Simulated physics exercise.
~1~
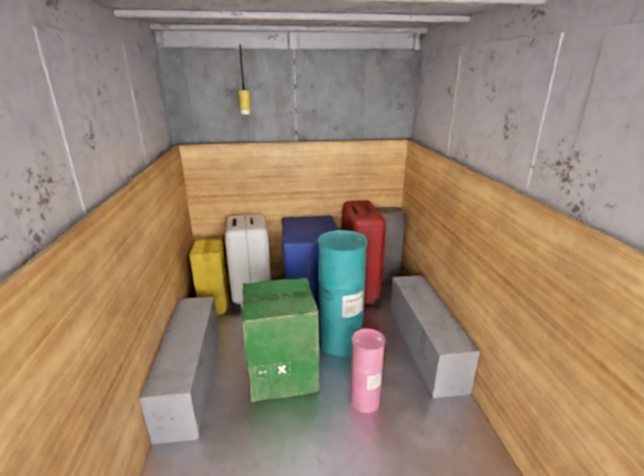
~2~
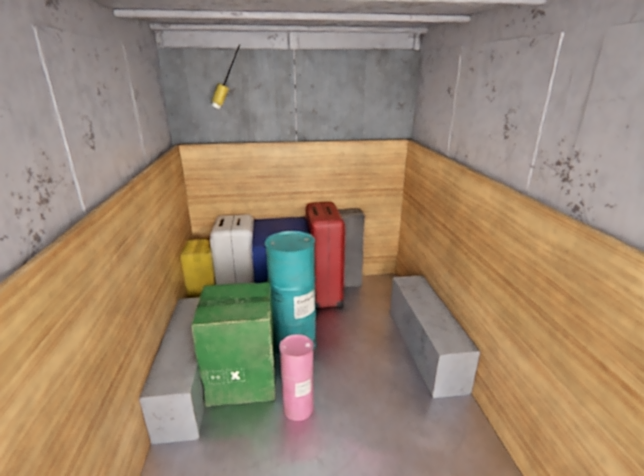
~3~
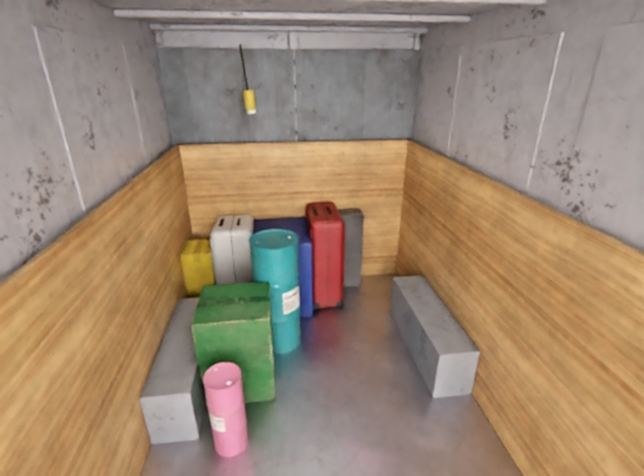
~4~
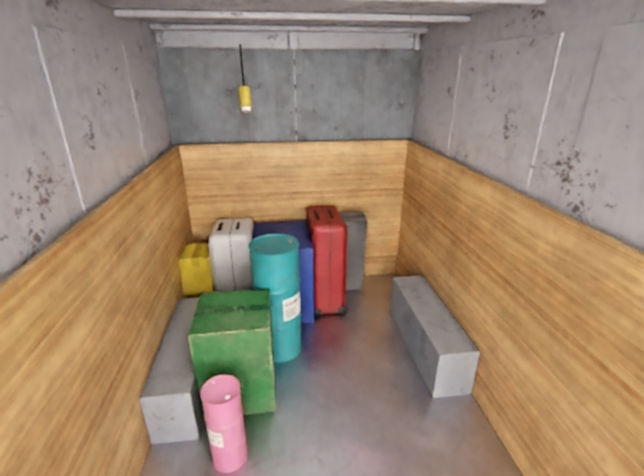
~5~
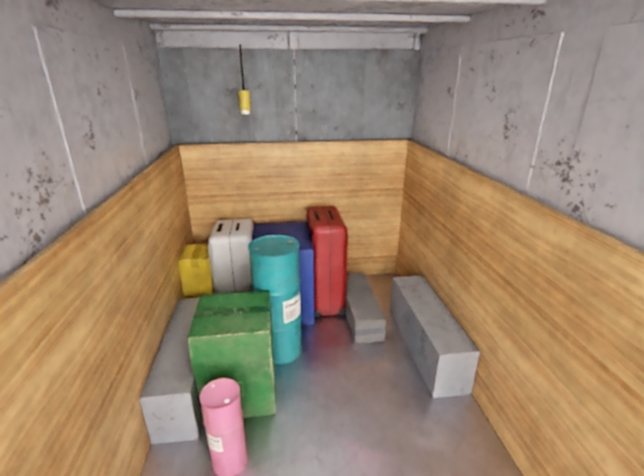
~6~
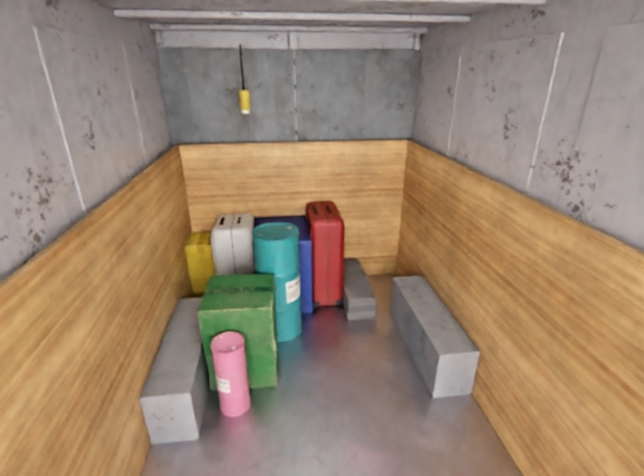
The luggage, green box and drums in a van's load bay slid left together, then the pink canister slipped toward the viewer before the grey box at the back toppled onto its side; finally the load shifted back toward the front wall, everything else still upright.
